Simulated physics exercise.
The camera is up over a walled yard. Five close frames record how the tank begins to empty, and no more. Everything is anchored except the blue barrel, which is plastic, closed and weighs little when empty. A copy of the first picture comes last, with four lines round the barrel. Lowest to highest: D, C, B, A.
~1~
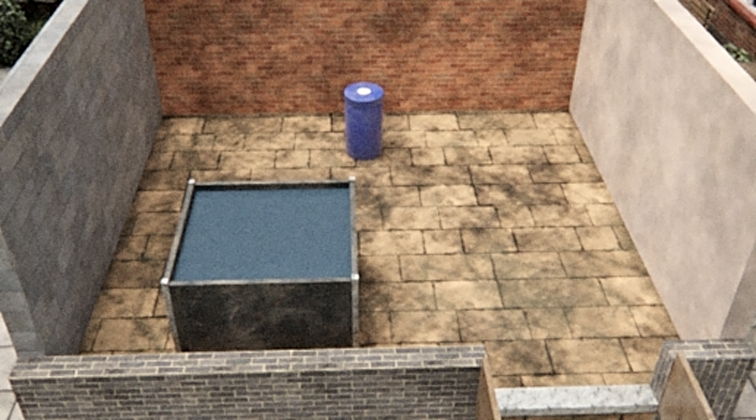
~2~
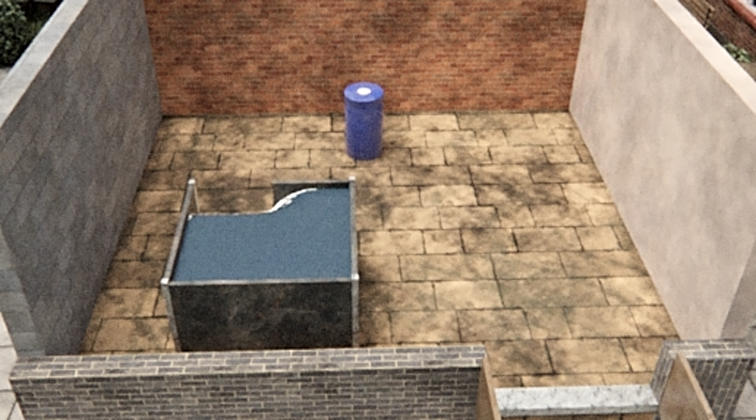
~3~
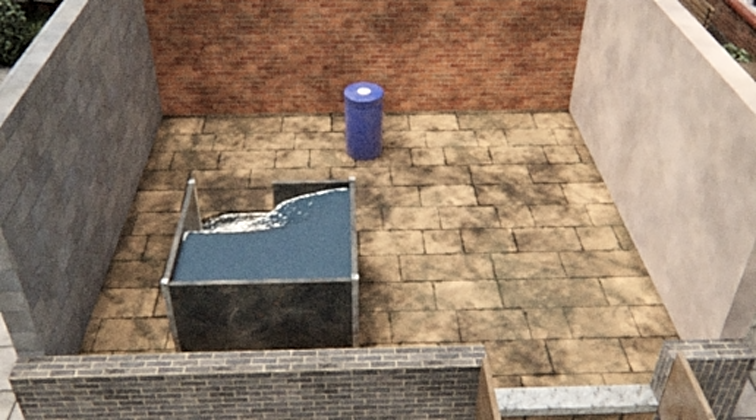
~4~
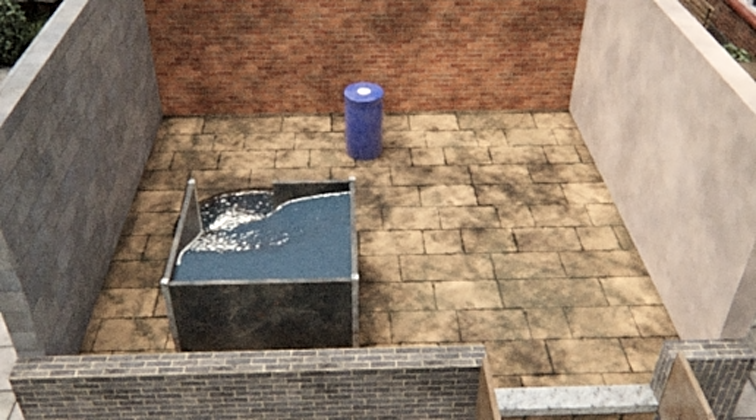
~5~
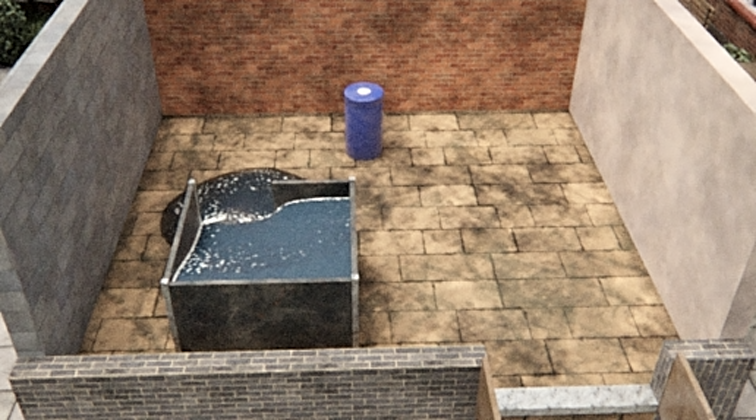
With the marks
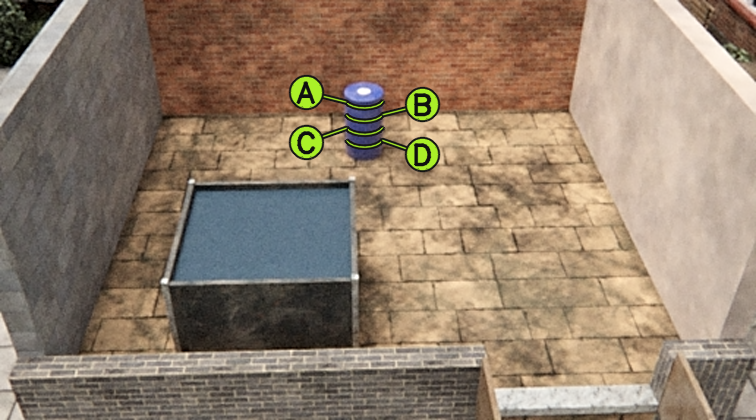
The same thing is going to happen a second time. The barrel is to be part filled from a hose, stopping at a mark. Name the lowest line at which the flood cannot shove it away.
C is the one.
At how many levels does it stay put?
Three of the four.
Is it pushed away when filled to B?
No, not at all.
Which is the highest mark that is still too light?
It is D.
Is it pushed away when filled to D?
Yes, it does.
In lime, A at (364, 108); B at (364, 121); C at (365, 134); D at (365, 147); from the bottom up D, C, B, A.
For mark A, it does not move.
For mark B, it does not move.
For mark C, it does not move.
For mark D, it is pushed about its own width away.
